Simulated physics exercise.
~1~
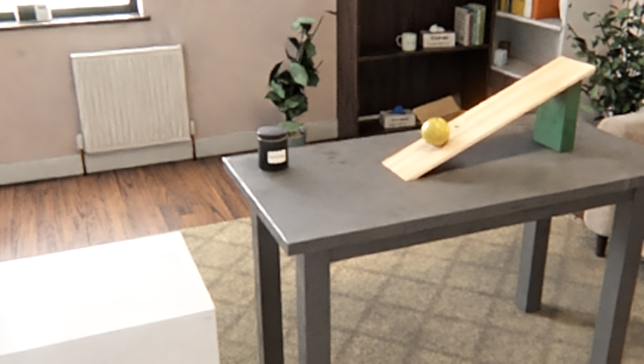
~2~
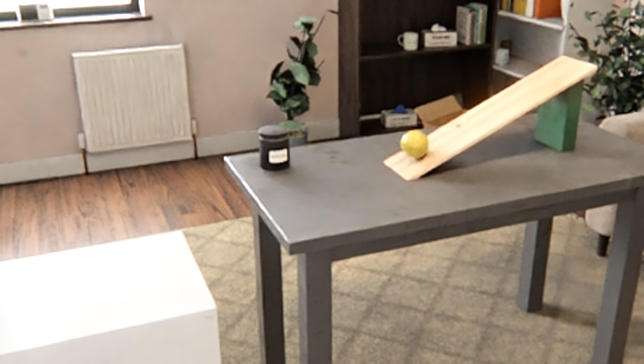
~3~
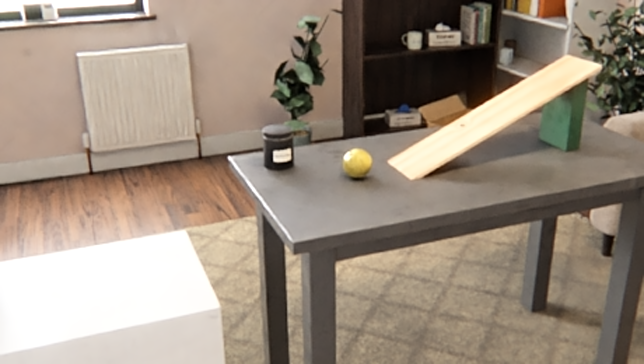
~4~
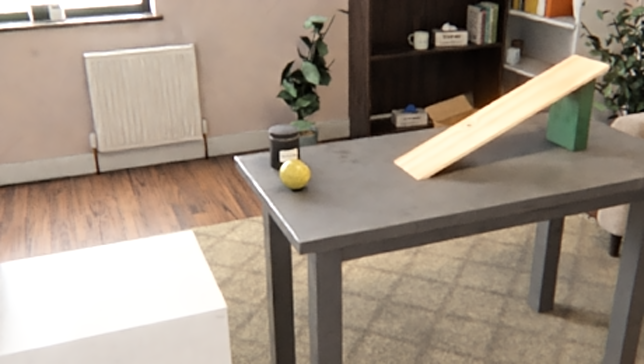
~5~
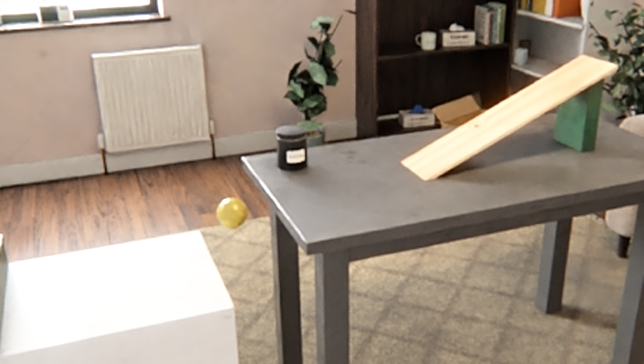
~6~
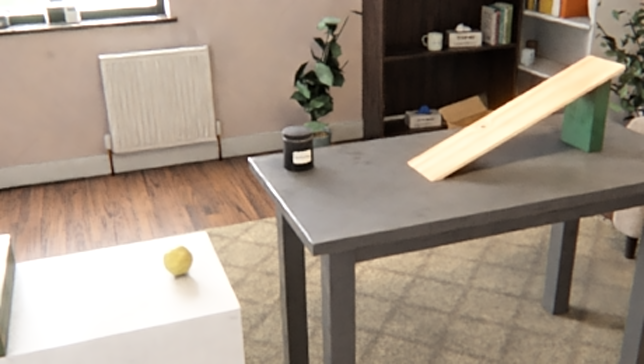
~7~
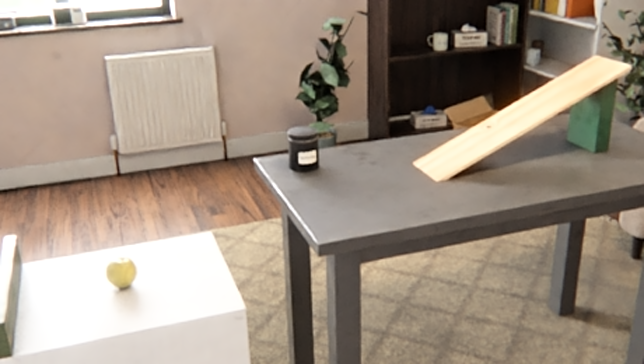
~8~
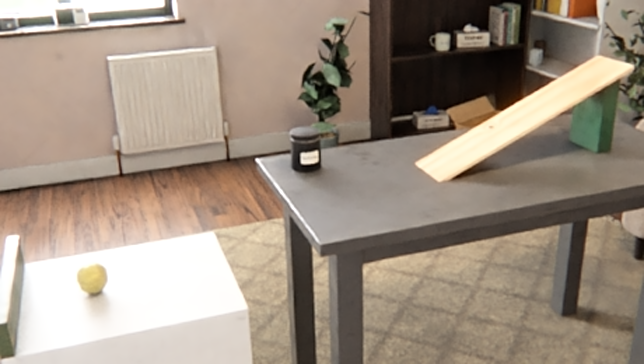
At first, a yellow apple is low on a wooden ramp propped on a green block, on a dark gray table where a black jar stands near the left end. The apple rolls down to the foot of the ramp and out onto the tabletop. It continues left, passing in front of the jar, and leaves the table's edge. Dropping through the gap, it comes down on a lower white top to the left. There it moves farther left and ends still on the white surface, short of the batten, while the jar remains in place.
